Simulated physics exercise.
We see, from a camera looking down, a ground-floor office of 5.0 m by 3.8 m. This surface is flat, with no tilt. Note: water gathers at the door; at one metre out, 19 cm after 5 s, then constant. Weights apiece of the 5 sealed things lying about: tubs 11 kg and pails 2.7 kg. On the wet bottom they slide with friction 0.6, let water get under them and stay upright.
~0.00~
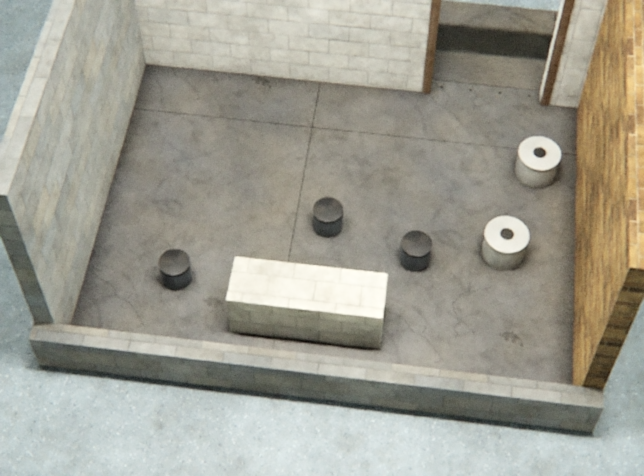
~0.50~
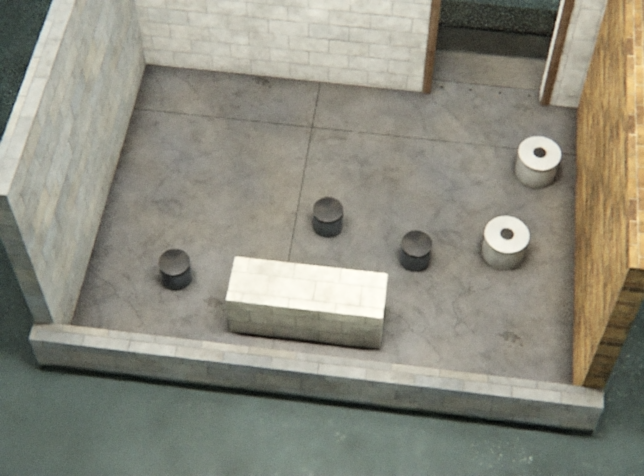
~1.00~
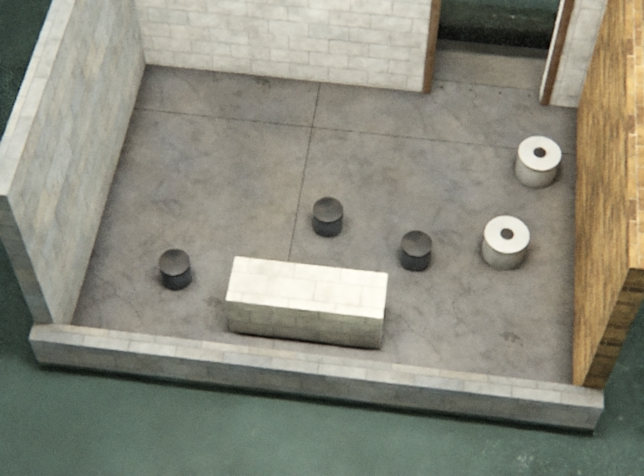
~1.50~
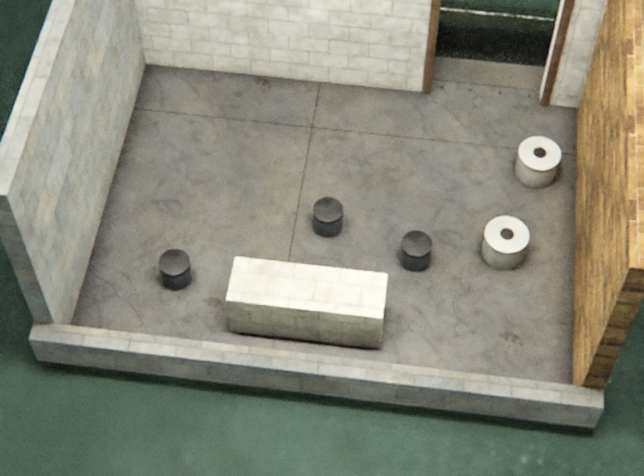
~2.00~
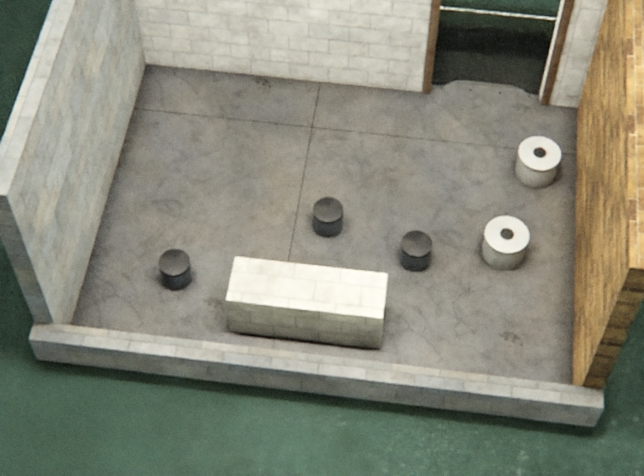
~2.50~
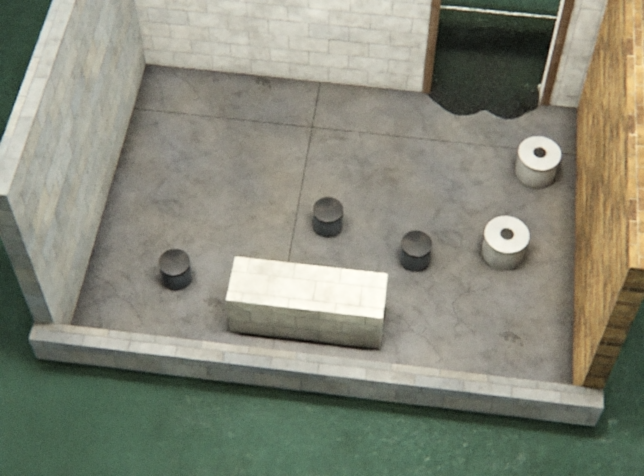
In a ground-floor office seen from above, the ground outside turns from pale grey to dark green, and dark water edges in through the doorway at the back right, while the tubs, pails and pale block stay still.
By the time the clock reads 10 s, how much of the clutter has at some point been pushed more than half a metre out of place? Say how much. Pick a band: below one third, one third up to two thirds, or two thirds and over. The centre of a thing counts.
The share is two thirds and over.
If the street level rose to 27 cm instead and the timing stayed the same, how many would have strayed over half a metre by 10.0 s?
In that case the number is 5.
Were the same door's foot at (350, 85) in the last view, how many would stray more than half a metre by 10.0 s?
Then 3 of them would.
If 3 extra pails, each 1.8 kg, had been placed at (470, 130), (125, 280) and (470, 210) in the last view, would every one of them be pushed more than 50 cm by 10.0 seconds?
Beyond the limit; within the limit; beyond the limit.
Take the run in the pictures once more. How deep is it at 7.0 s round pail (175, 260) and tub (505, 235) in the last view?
Around 1 cm and 5 cm.
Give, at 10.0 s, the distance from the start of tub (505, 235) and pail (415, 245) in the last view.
One is off by 100 cm, the other by 300 cm, in the order asked.
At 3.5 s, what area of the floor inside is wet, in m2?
Roughly 1.5 m2.
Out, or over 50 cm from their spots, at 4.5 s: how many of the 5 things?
0 of them.
After 3.5 s 0 of 5 are over 50 cm from their spots; 0 afloat.
After 4.5 s 0 of 5 are over 50 cm from their spots; 0 afloat.
After 7.0 s 2 of 5 are over 50 cm from their spots; 2 afloat.
After 10.0 s 4 of 5 are over 50 cm from their spots, and 4 have been at some point; 4 afloat.
